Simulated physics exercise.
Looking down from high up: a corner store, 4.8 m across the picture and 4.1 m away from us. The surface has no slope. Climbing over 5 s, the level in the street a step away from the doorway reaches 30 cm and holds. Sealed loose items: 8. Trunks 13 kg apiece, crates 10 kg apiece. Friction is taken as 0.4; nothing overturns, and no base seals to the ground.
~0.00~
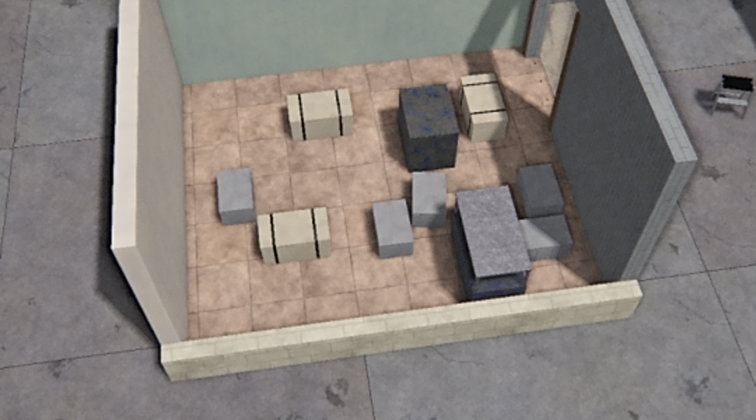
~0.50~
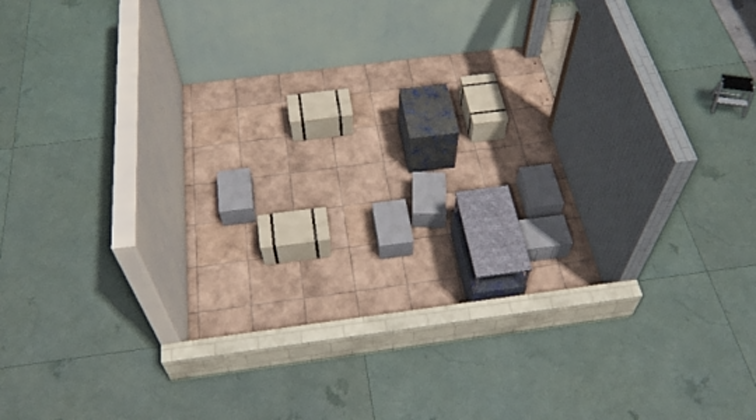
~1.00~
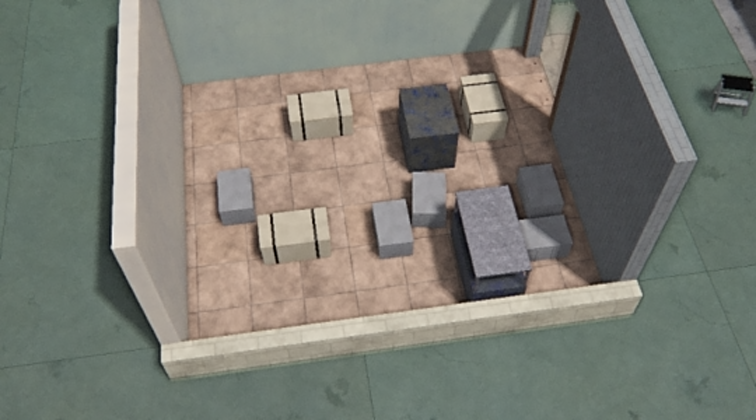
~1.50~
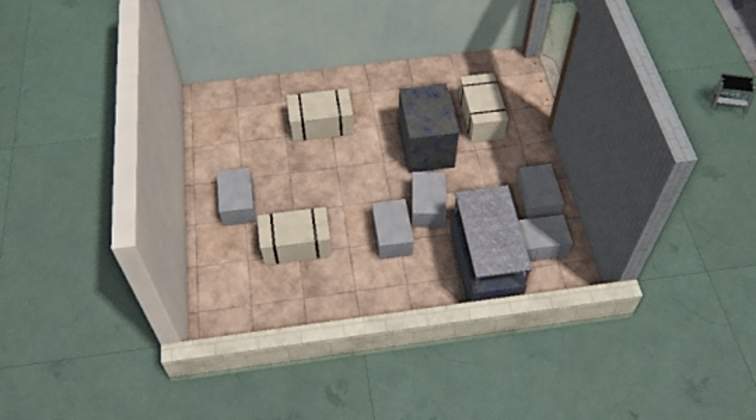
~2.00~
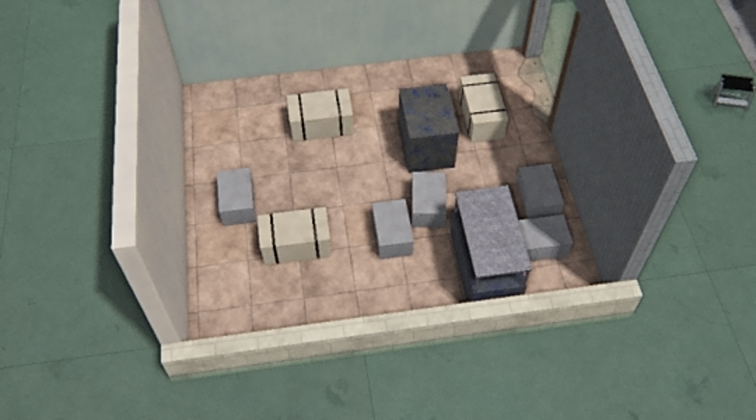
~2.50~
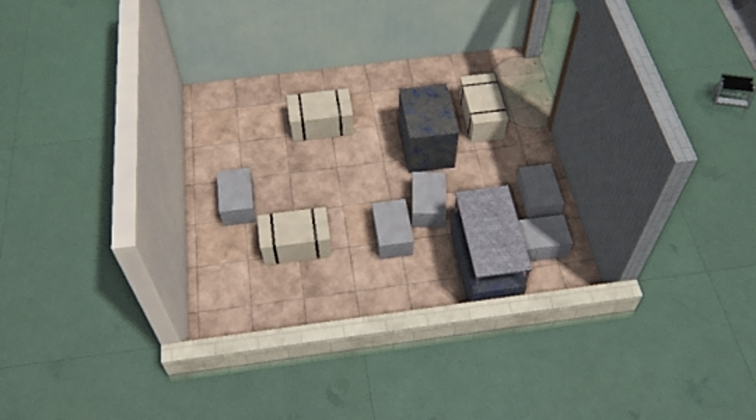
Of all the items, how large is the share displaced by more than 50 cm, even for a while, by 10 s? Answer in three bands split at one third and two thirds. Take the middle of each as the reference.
Two thirds or more.
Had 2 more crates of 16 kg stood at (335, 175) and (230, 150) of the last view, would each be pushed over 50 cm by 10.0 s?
Well, the first one stays inside the mark, and the second tops the mark.
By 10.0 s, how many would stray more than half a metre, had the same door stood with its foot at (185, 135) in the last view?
That would give 6.
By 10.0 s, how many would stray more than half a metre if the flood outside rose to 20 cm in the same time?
I count 4 of them in that case.
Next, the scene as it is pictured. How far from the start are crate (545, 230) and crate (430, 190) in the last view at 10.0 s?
The first is 10 cm from its start, the second 60 cm.
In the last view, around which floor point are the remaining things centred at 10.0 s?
(392, 235).
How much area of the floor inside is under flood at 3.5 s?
I'd put it close to 3.0 m2.
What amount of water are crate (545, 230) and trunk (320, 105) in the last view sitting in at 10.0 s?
About 10 and 12 cm.
After 3.5 s 0 of 8 are over 50 cm from their spots; 0 afloat.
After 4.5 s 0 of 8 are over 50 cm from their spots; 1 afloat.
After 7.0 s 2 of 8 are over 50 cm from their spots; 1 afloat.
After 10.0 s 6 of 8 are over 50 cm from their spots, and 7 have been at some point; 7 afloat.
